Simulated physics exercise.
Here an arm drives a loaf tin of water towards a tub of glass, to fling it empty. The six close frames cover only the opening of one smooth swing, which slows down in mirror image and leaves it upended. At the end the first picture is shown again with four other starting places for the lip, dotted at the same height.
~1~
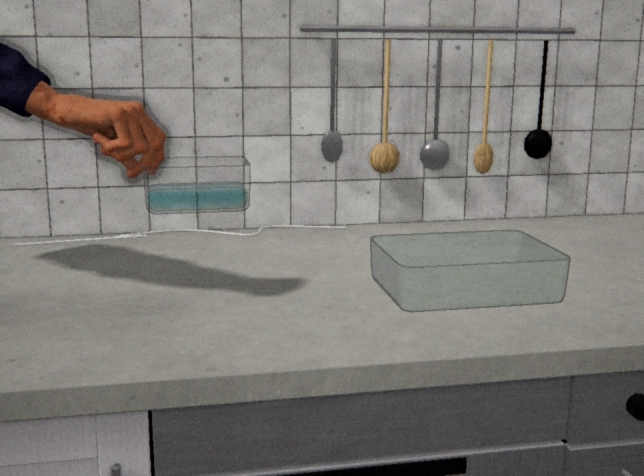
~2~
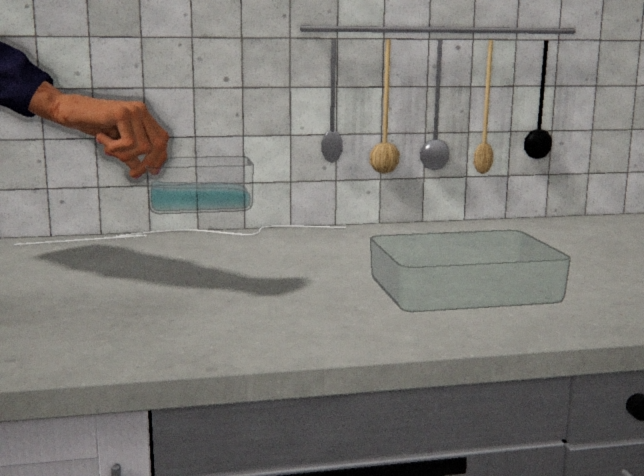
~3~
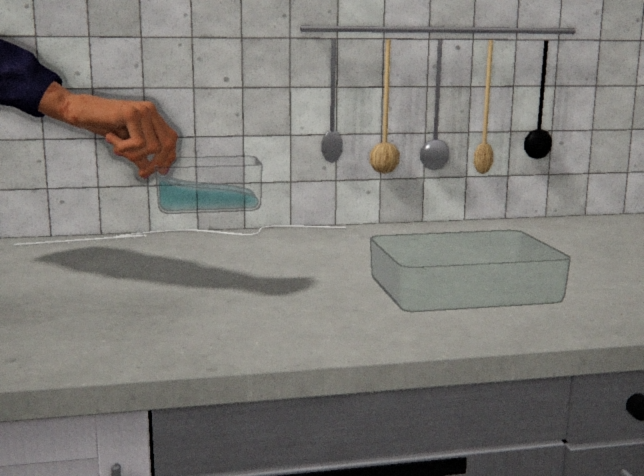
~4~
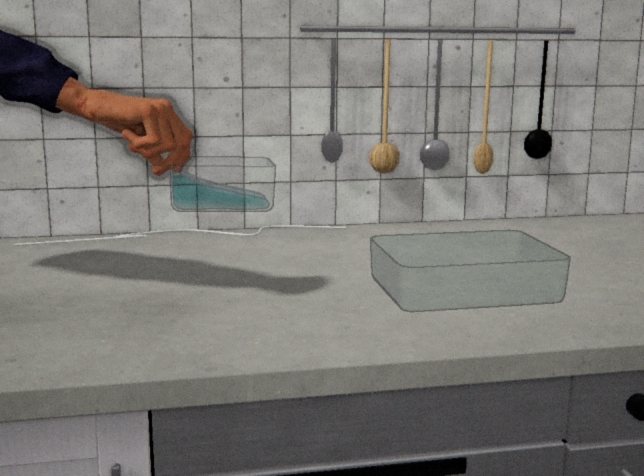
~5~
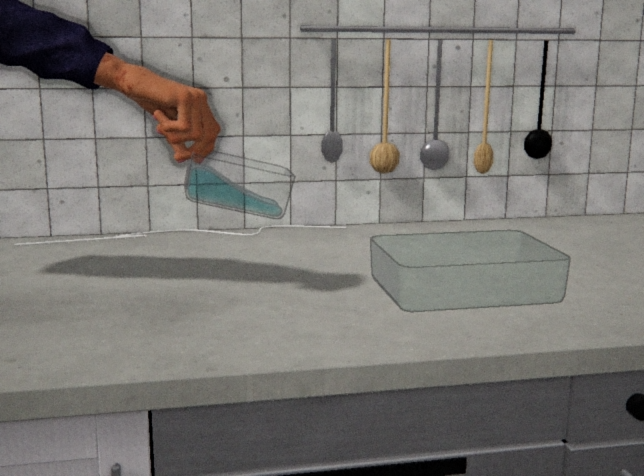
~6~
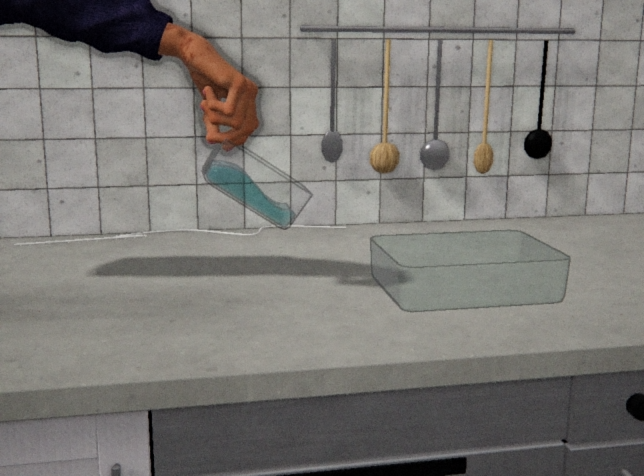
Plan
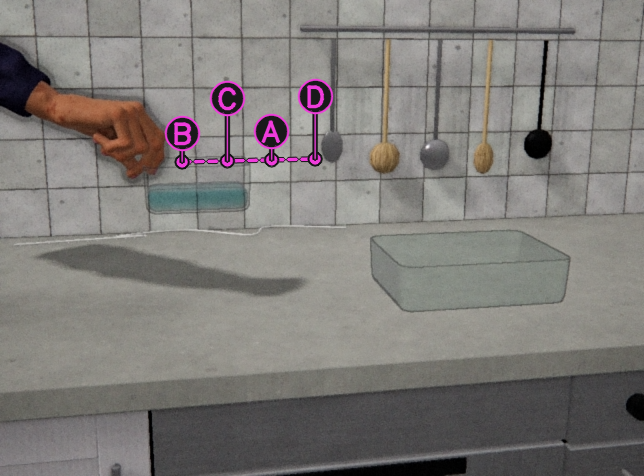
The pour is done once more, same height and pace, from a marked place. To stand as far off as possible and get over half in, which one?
It is A.
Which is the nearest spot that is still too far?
It is C.
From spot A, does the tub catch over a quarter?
Yes, it does.
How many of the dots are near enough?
Two.
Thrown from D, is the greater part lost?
No, not at all.
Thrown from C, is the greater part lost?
Yes.
In magenta, A at (271, 159); B at (182, 161); C at (227, 160); D at (315, 158).
With A, about 77 % lands in the tub, 15 % falls short and 8 % goes beside or beyond.
With B, about 0 % lands in the tub, 97 % falls short and 3 % goes beside or beyond.
With C, about 19 % lands in the tub, 76 % falls short and 5 % goes beside or beyond.
With D, about 76 % lands in the tub, 4 % falls short and 20 % goes beside or beyond.
